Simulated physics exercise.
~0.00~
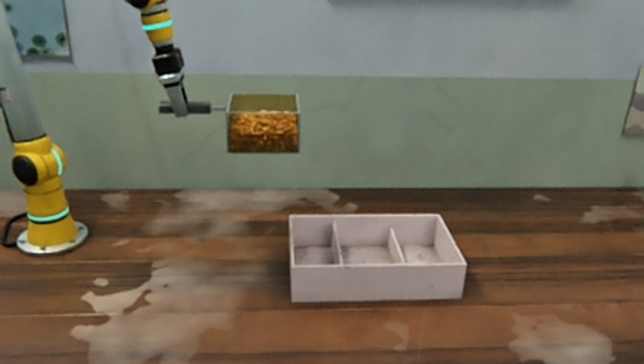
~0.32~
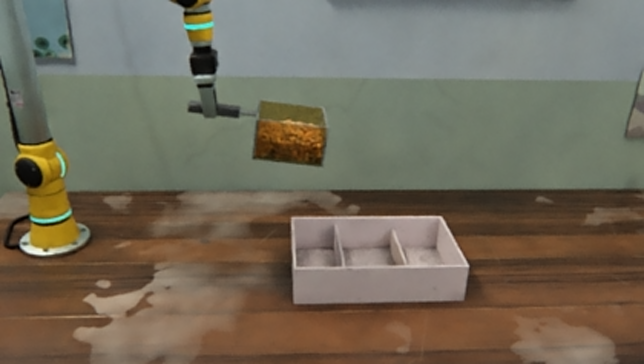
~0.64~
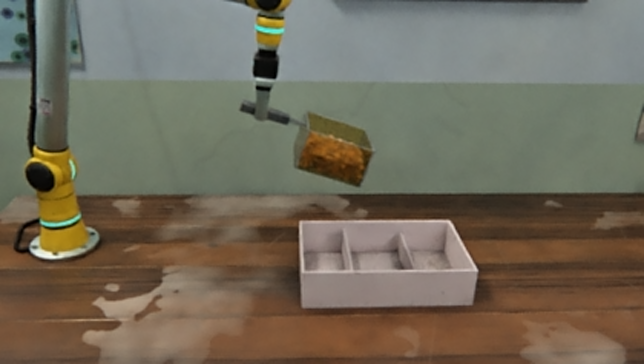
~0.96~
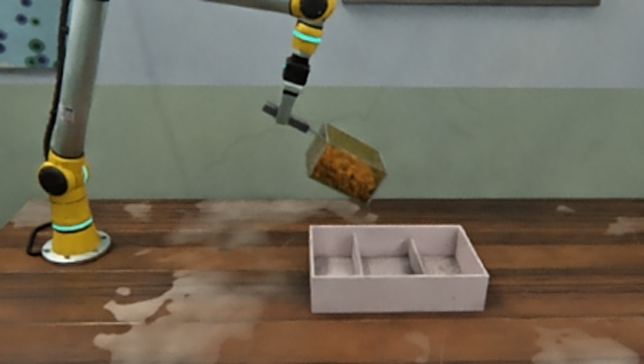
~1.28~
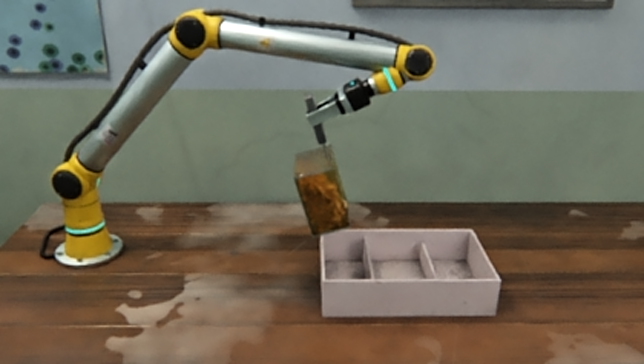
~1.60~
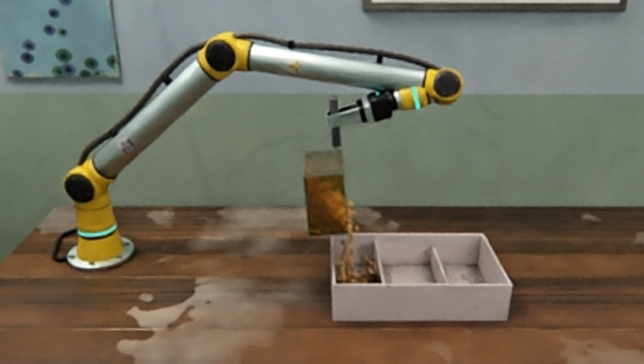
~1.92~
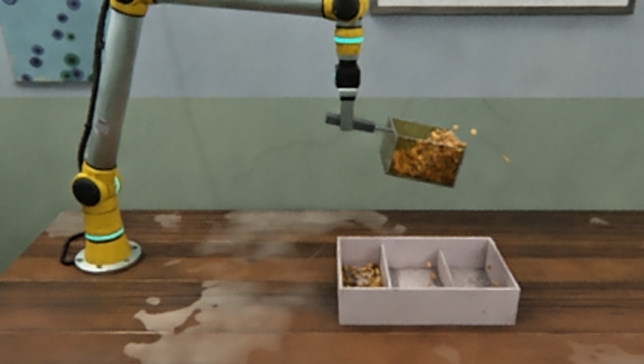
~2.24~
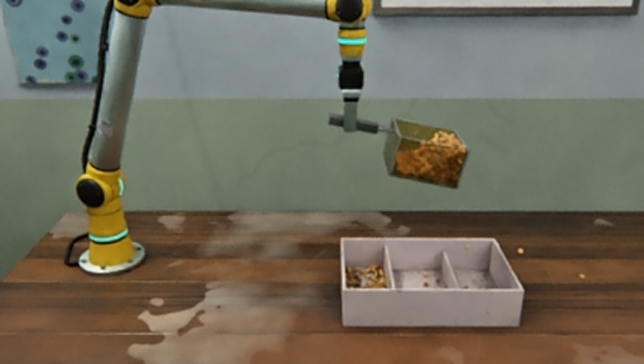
The clip shows a robotic arm carrying a box of small golden pieces rightward over a divided crate, tipping it so some pour into the left compartment, then lifting and levelling it, most pieces still inside, as a few scatter into the other compartments and onto the table.
